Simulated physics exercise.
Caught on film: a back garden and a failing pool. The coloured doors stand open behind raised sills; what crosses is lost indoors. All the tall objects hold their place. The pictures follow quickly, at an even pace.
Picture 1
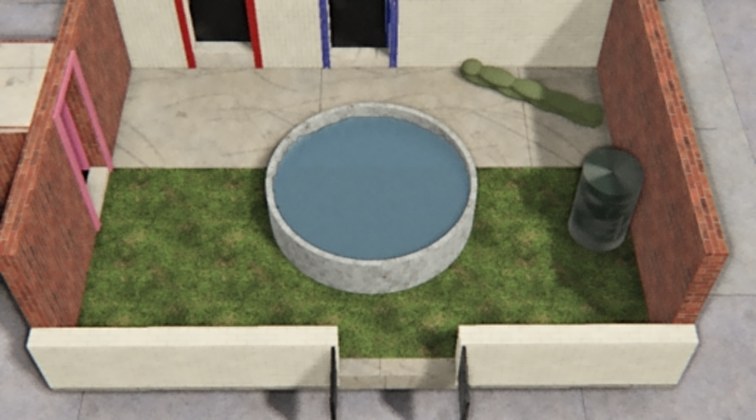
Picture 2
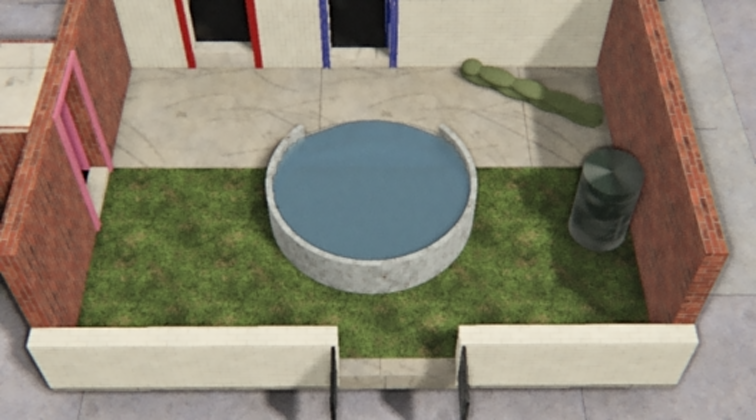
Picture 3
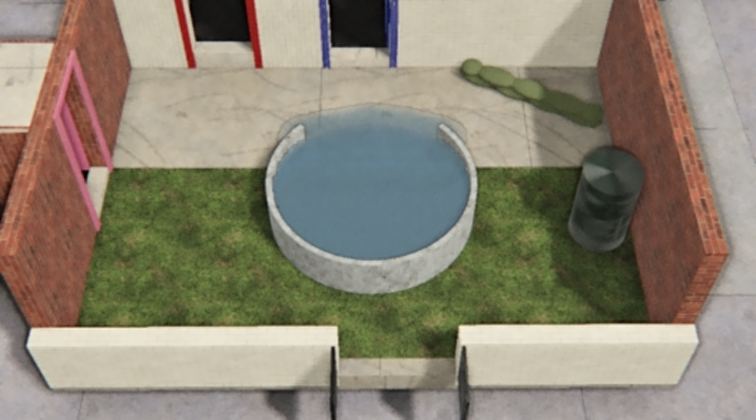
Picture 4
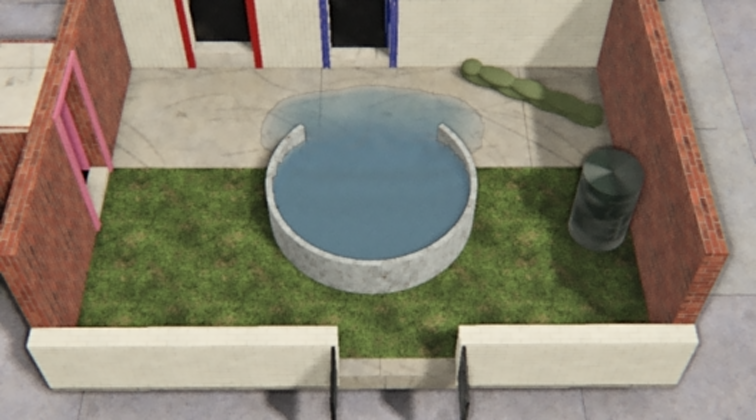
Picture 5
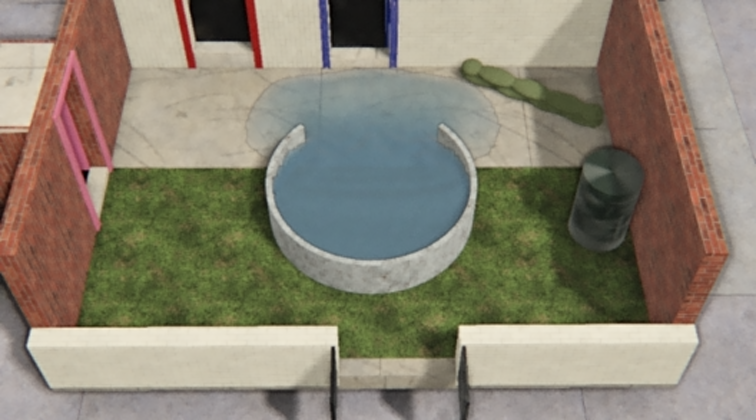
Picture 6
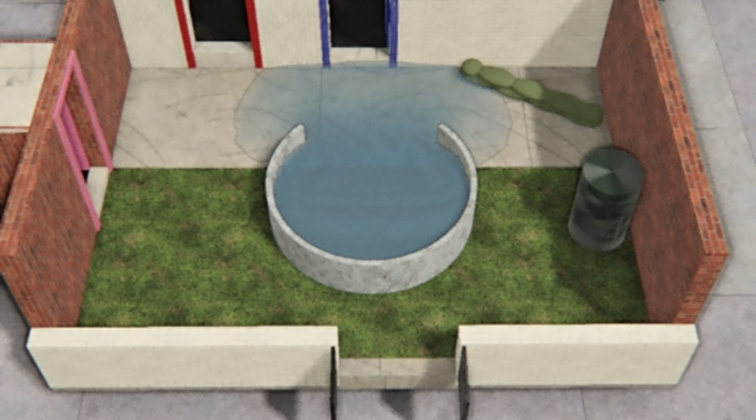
To begin with, still water fills a round, pale pool in a walled garden with red- and blue-framed doorways behind. The far side of the pool opens, and water pours through the gap onto the paving. It spreads backward and sideways in a widening sheet, while the dark tank stays upright.
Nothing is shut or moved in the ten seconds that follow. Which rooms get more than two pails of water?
One by one: The blue door floods; the pink door holds within the limit; the red door holds within the limit.
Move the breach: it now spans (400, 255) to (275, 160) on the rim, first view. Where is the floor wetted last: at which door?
Last comes the blue-painted one.
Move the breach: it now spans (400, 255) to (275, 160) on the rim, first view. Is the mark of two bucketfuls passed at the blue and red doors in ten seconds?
My reading: The blue door stays under; the red door holds.
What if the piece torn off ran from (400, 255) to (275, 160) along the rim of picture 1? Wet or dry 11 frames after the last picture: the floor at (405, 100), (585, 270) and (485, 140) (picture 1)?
One after the other: No water, clear, dry.
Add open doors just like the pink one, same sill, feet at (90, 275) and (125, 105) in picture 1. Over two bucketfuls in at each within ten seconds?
As listed: Is under, is over.
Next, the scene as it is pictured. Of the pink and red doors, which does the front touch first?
I say the red-painted one.
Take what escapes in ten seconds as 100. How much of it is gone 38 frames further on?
Some 75 per cent.
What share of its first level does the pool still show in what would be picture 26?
Some 30 per cent.
A moment on, water covers 25 % of the floor; the blue door over two buckets in, the pink door not reached, the red door wet at the sill, nothing in.
Next, water covers 30 % of the floor; the blue door far over two buckets in, the pink door not reached, the red door wet at the sill, nothing in.
Then, water covers 50 % of the floor; the blue door far over two buckets in, the pink door wet at the sill, nothing in, the red door wet at the sill, nothing in.
Later, water covers 85 % of the floor; the blue door far over two buckets in, the pink door wet at the sill, nothing in, the red door wet at the sill, nothing in.
In the end, water covers 95 % of the floor; the blue door far over two buckets in, the pink door wet at the sill, nothing in, the red door wet at the sill, nothing in.
